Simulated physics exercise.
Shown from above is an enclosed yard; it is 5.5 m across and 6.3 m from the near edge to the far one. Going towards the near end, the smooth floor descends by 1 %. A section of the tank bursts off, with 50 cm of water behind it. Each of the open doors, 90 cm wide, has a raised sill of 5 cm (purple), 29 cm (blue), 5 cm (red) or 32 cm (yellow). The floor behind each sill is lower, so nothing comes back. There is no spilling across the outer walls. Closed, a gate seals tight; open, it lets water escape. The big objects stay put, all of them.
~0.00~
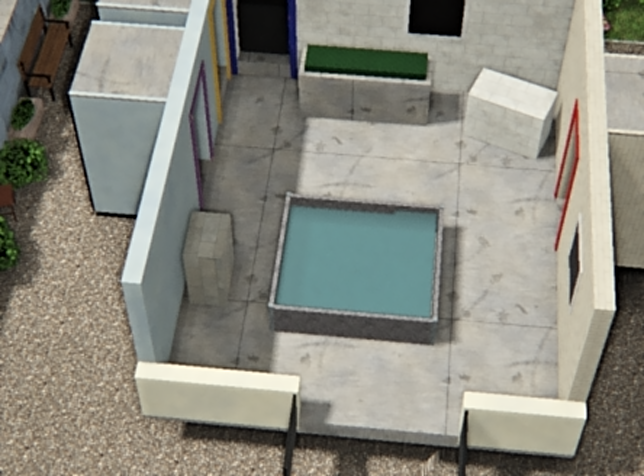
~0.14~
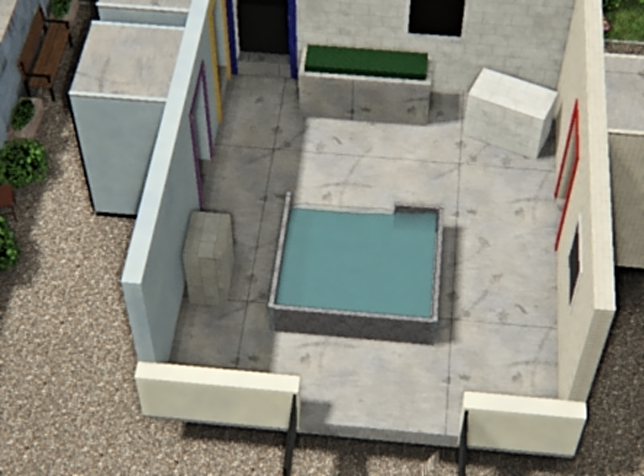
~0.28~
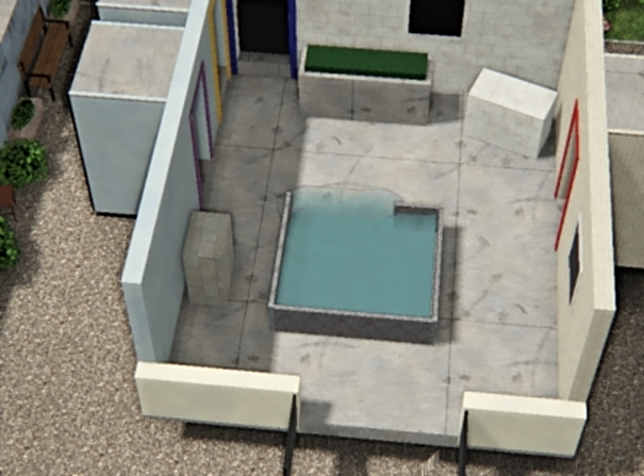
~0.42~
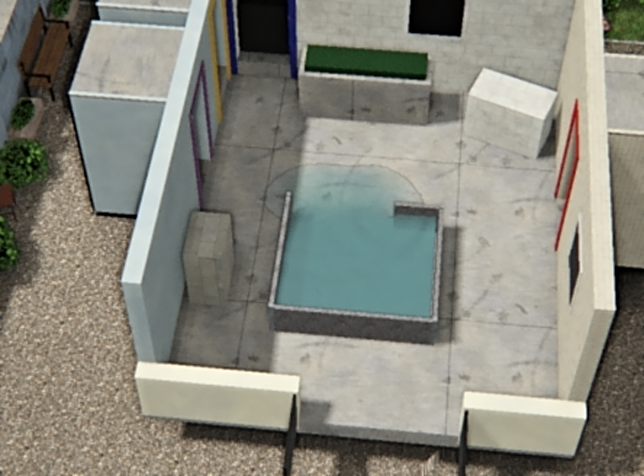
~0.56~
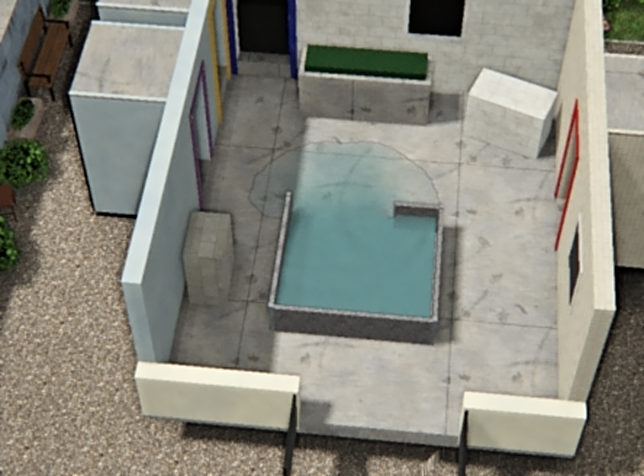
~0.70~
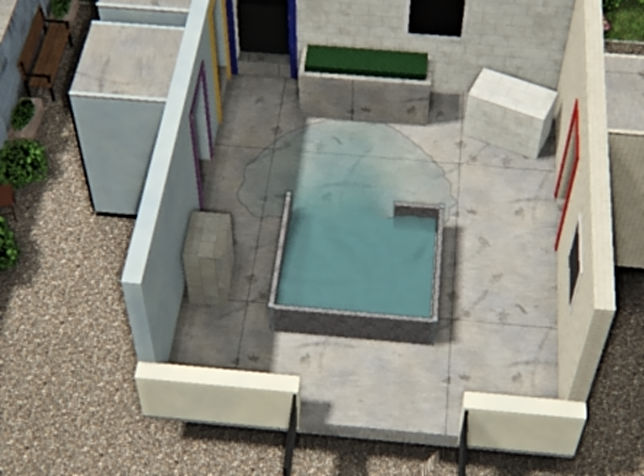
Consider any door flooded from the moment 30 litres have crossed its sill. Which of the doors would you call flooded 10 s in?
I would call the purple door flooded; I would call the blue door not flooded; I would call the red door flooded; I would call the yellow door not flooded.
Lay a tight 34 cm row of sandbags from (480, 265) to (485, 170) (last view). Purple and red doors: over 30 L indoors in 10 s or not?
Then: Purple above, red below.
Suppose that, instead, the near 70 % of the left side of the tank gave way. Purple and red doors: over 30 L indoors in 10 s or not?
Purple: Exceeding the limit; red: Within the limit.
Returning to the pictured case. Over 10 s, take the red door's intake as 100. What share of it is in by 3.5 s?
Estimate: Around 5 per cent.
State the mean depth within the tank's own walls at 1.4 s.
It averages close to 33 centimetres.
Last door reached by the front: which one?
The red door.
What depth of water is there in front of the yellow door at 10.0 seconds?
Around 6.0 cm deep.
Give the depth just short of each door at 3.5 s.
Depths in cm: Purple 9, blue 21, red 10, yellow 24.
After 1.4 s water covers 25 % of the floor and is deepest (31 cm) near (342, 120); purple door not reached, blue door not reached, red door not reached, yellow door not reached.
After 2.2 s water covers 30 % of the floor and is deepest (36 cm) near (229, 80); purple door 5 cm at the sill, 0 L in, blue door 17 cm at the sill, 0 L in, red door not reached, yellow door 30 cm at the sill, 0 L in.
After 3.5 s water covers 50 % of the floor and is deepest (24 cm) near (253, 121); purple door 9 cm at the sill, 4 L in, blue door 21 cm at the sill, 0 L in, red door 10 cm at the sill, 2 L in, yellow door 24 cm at the sill, 0 L in.
After 6.0 s water covers 80 % of the floor and is deepest (18 cm) near (529, 103); purple door 11 cm at the sill, 36 L in, blue door 10 cm at the sill, 1 L in, red door 10 cm at the sill, 38 L in, yellow door 11 cm at the sill, 0 L in.
After 10.0 s water covers 95 % of the floor and is deepest (14 cm) near (552, 429); purple door 9 cm at the sill, 97 L in, blue door 5 cm at the sill, 1 L in, red door 8 cm at the sill, 65 L in, yellow door 6 cm at the sill, 0 L in.
